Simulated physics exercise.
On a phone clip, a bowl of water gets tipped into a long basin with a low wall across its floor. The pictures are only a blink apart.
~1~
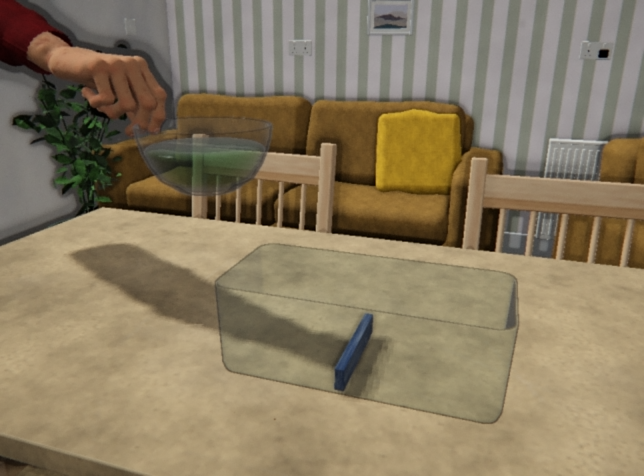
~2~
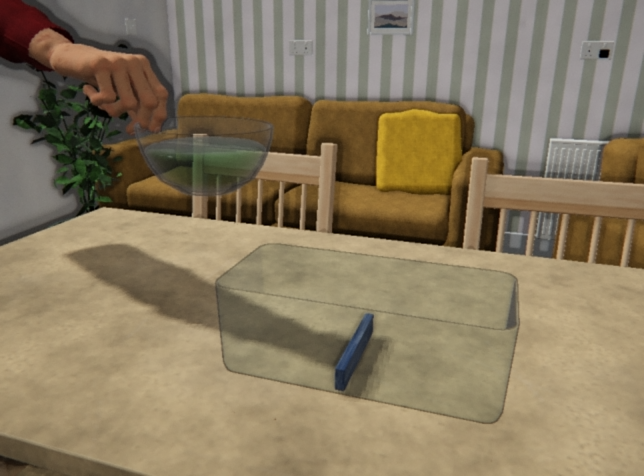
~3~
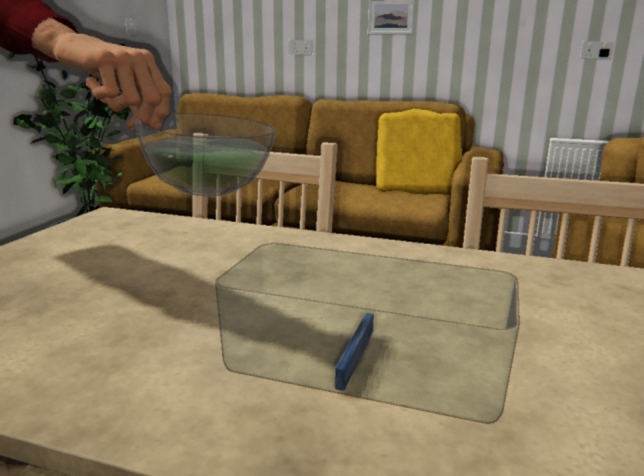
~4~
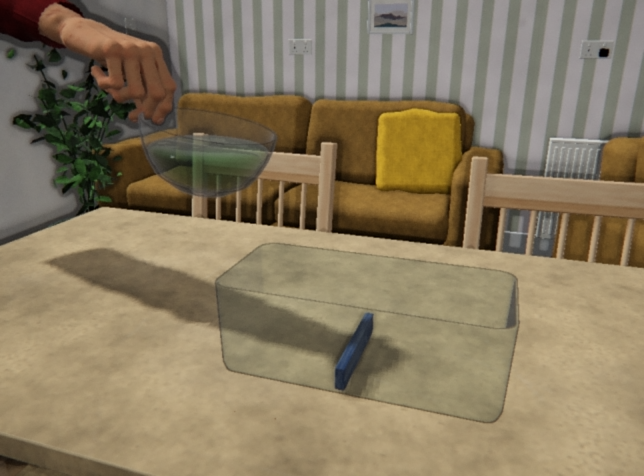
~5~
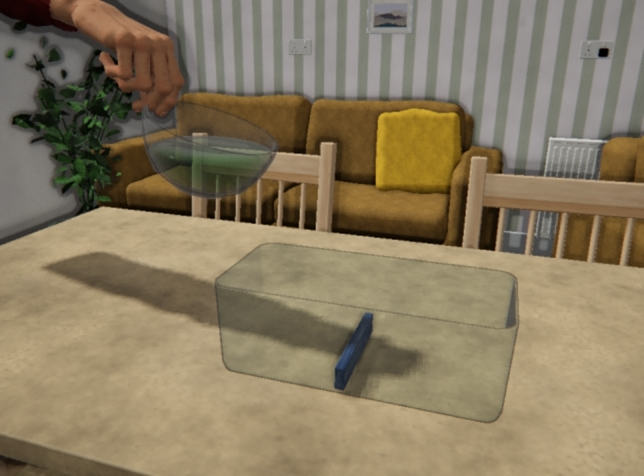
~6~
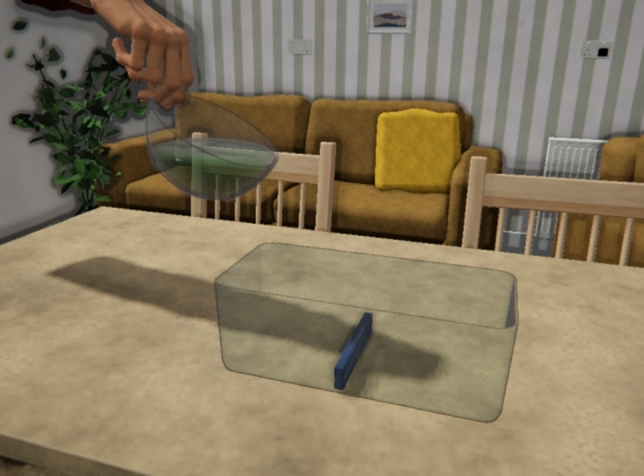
In a living room, a hand gradually tilting a clear bowl of greenish water rightward beside a transparent basin on a table.
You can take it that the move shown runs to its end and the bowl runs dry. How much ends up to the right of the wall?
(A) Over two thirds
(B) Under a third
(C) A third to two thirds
(B) Under a third.
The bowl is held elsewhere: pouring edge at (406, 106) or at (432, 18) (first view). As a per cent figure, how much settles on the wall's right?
It would come to near 85 per cent, and then near 65 per cent.
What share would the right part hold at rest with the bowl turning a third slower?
Roughly 15 per cent ends up there.
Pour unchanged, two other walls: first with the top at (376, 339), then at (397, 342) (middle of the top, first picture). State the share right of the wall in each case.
It works out to around 15 per cent for the first and around 15 per cent for the second.
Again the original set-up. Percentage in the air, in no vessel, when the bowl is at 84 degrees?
It's about 40 per cent.
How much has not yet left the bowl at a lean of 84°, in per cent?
I'd put it near 25 %.
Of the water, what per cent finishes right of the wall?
It is close to 20 per cent.
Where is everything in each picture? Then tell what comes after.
It leans 0°; its right rim is at (266, 130); the water meets the walls at (157, 143) and (263, 150); the long basin's rim runs from (240, 263) to (517, 302); the wall's top is at (356, 340), in the first frame.
It leans 1°; its right rim is at (267, 132); the water meets the walls at (158, 142) and (263, 151), in the second frame.
It leans 5°; its right rim is at (268, 136); the water meets the walls at (159, 141) and (264, 152), in the third frame.
It leans 11°; its right rim is at (270, 144); the water meets the walls at (161, 139) and (266, 154), in the fourth frame.
It leans 19°; its right rim is at (272, 154); the water meets the walls at (162, 140) and (269, 156), in the fifth frame.
It leans 29°; its right rim is at (271, 166); the water meets the walls at (165, 143) and (269, 157); 1 per cent is over the edge, in the sixth frame.
A moment on, the bowl is tipped on its side and 27 per cent is still to pour, 34 is left of the wall and 0 right of it.
Next, the bowl is tipped on its side and 2 per cent is still to pour, 82 is left of the wall and 9 right of it.
Then the bowl is tipped on its side and 0 per cent is still to pour, 80 is left of the wall and 18 right of it.
Later the bowl is tipped on its side and 0 per cent is still to pour, 79 is left of the wall and 19 right of it.
At rest 79 per cent lies left of the wall, 19 right of it and 2 outside.
